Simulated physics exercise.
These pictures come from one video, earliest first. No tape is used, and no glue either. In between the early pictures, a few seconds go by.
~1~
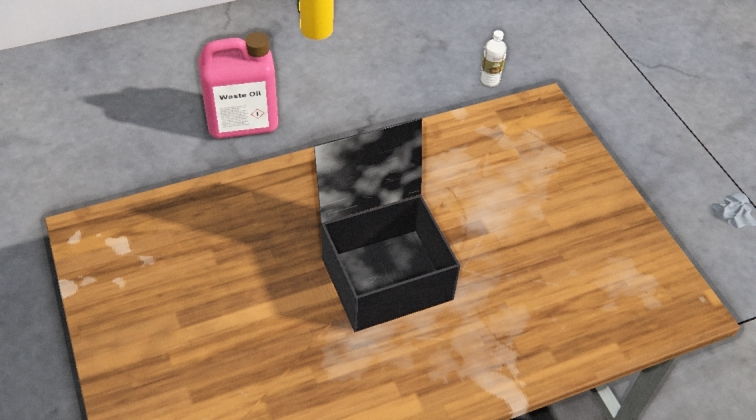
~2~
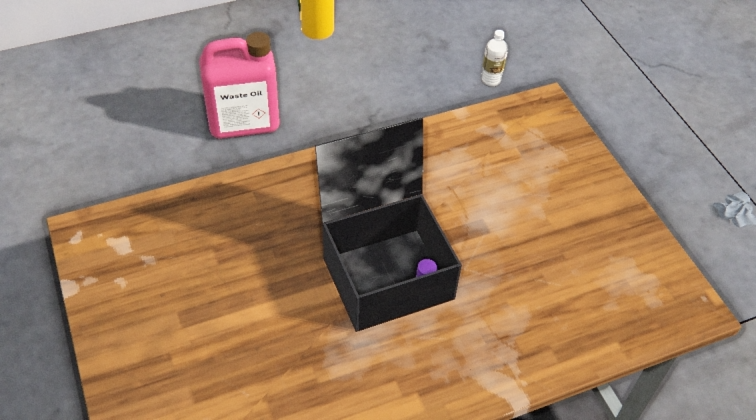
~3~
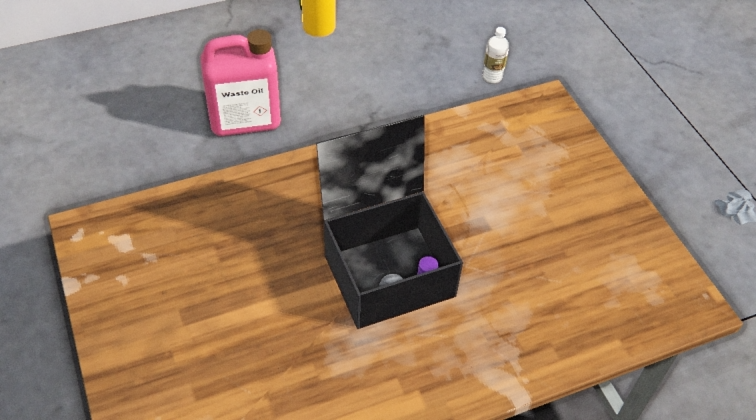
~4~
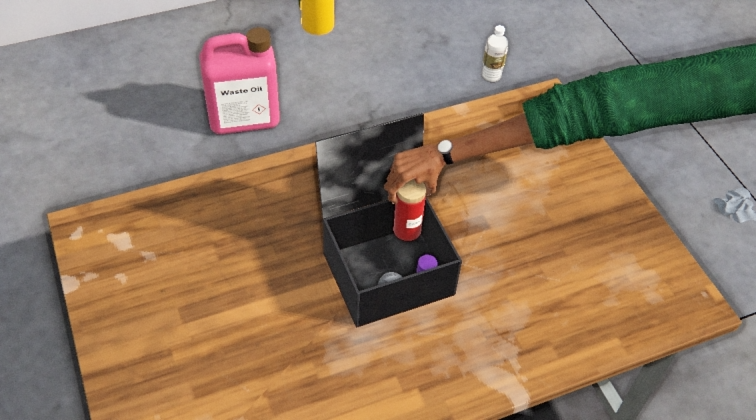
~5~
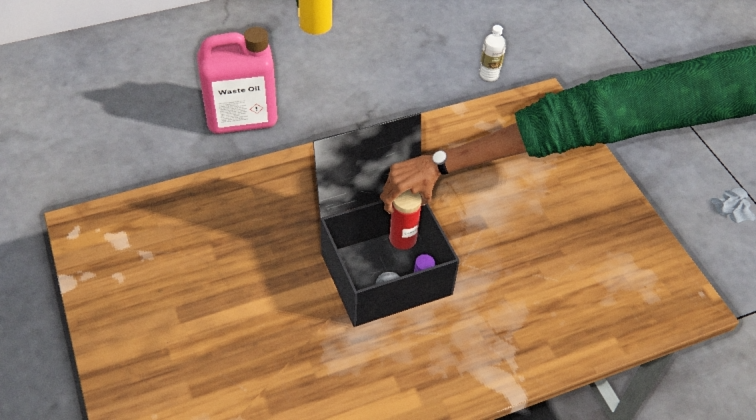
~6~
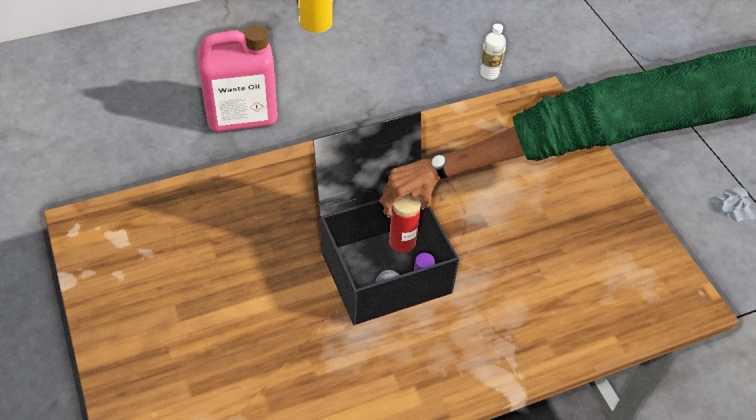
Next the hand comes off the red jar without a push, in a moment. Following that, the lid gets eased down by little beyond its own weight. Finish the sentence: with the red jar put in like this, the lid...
The lid stays ajar.
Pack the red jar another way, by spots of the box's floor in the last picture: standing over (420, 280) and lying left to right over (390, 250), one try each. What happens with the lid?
Trial 1: Lid propped open. Trial 2: Lid lowered.
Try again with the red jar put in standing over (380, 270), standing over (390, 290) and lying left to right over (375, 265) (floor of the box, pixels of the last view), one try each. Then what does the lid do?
In the first case it stays ajar; in the second case it sits on the rim; in the third case it shuts flat.
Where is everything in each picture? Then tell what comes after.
In the first picture, the last thing is not in view yet.
In the second picture, the last thing is not in view yet.
In the third picture, the last thing is not in view yet.
The fourth picture shows on its way; red jar (409, 210).
The fifth picture shows on its way; red jar (405, 219).
The sixth picture shows put in, still held; red jar (405, 222).
Then, 1.20 s after the last picture, lid starting down.
Then, 1.60 s after the last picture, lid 60° above the rim.
Then, 2.00 s after the last picture, lid 38° above the rim; red jar tipped 11° from how it was near (407, 226).
Then, 2.30 s after the last picture, lid 21° above the rim; red jar tipped 29° from how it was near (412, 234).
At rest, lid 13° above the rim; tipped over in the box, red jar; left askew, purple shaker; grey ball in place. Seen from the same camera at the end, red jar near (415, 241).
